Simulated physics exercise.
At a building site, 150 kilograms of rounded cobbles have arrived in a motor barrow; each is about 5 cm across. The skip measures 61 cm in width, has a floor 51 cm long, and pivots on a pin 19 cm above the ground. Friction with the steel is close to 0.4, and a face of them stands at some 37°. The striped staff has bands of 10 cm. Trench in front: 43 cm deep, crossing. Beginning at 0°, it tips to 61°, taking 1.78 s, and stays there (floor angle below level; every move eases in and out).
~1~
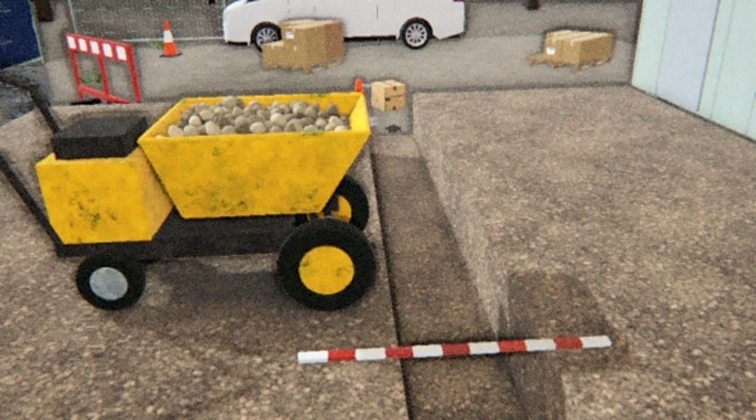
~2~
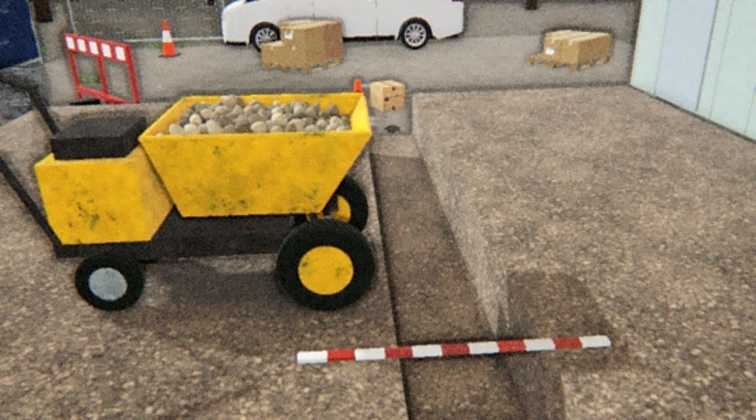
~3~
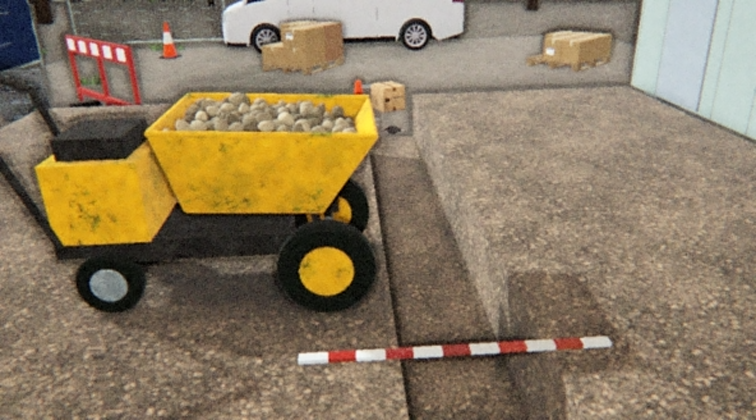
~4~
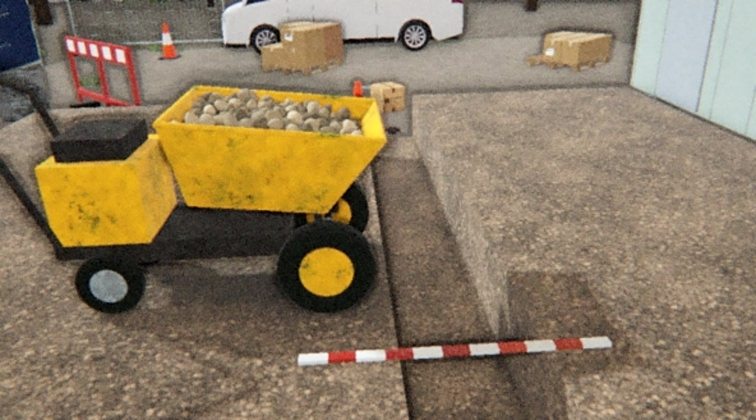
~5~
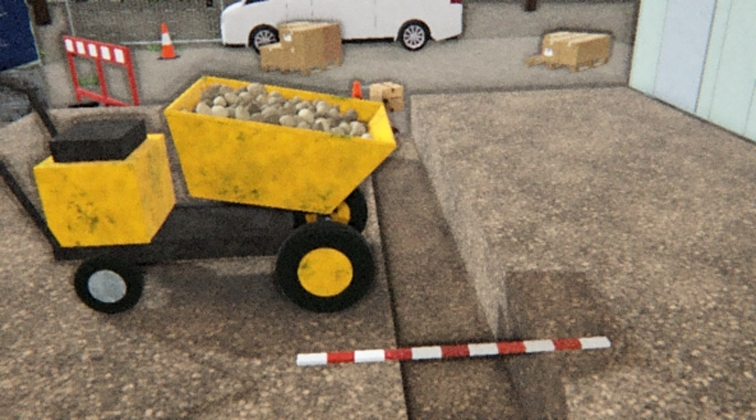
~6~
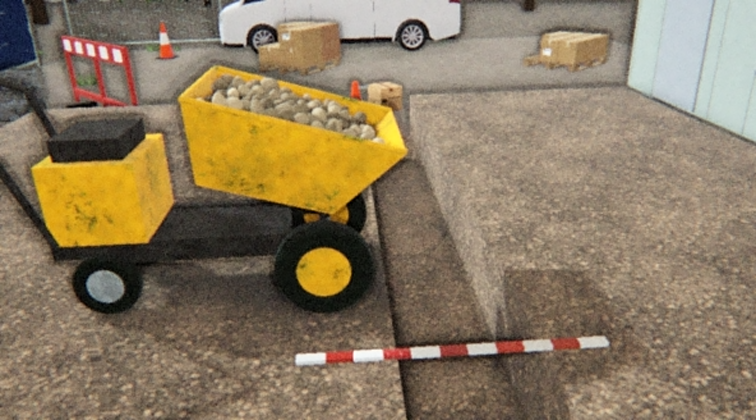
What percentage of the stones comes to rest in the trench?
About 45 per cent.
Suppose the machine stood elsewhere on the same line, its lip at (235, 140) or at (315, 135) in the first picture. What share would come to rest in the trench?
The first start gives about 45 per cent, the second about 60.
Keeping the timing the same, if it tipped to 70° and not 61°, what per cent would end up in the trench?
Roughly 75% would end there.
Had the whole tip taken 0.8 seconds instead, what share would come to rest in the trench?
Roughly 35 per cent.
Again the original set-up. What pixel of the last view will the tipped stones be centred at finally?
Look at roughly (476, 336).
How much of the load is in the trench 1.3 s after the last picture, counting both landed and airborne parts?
Something like 15 in a hundred.
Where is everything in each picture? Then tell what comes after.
The skip is at 0°, its lip at (369, 133); the top of the load is at (234, 109), in the first frame.
Lip at (370, 134), floor tilted 1°, highest stones at (224, 109), in the second frame.
Lip at (377, 136), floor tilted 3°, highest stones at (229, 106), in the third frame.
Lip at (385, 140), floor tilted 6°, highest stones at (231, 100), in the fourth frame.
Lip at (395, 146), floor tilted 11°, highest stones at (241, 94), in the fifth frame.
Lip at (406, 152), floor tilted 16°, highest stones at (245, 86), in the sixth frame.
Then, 0.7 s after the last picture the floor is at 52°, 99 % in the skip, 1 % in the trench; the foremost stones are at (460, 196).
Then, 1.3 s after the last picture the floor is at 61°, 79 % in the skip, 17 % in the trench, 4 % past the trench; the foremost stones are at (542, 256).
Then, 1.6 s after the last picture the floor is at 61°, 64 % in the skip, 25 % in the trench, 11 % past the trench; the foremost stones are at (583, 251).
Then, 3.6 s after the last picture the floor is at 61°, 43 % in the skip, 45 % in the trench, 12 % past the trench; the foremost stones are at (619, 245).
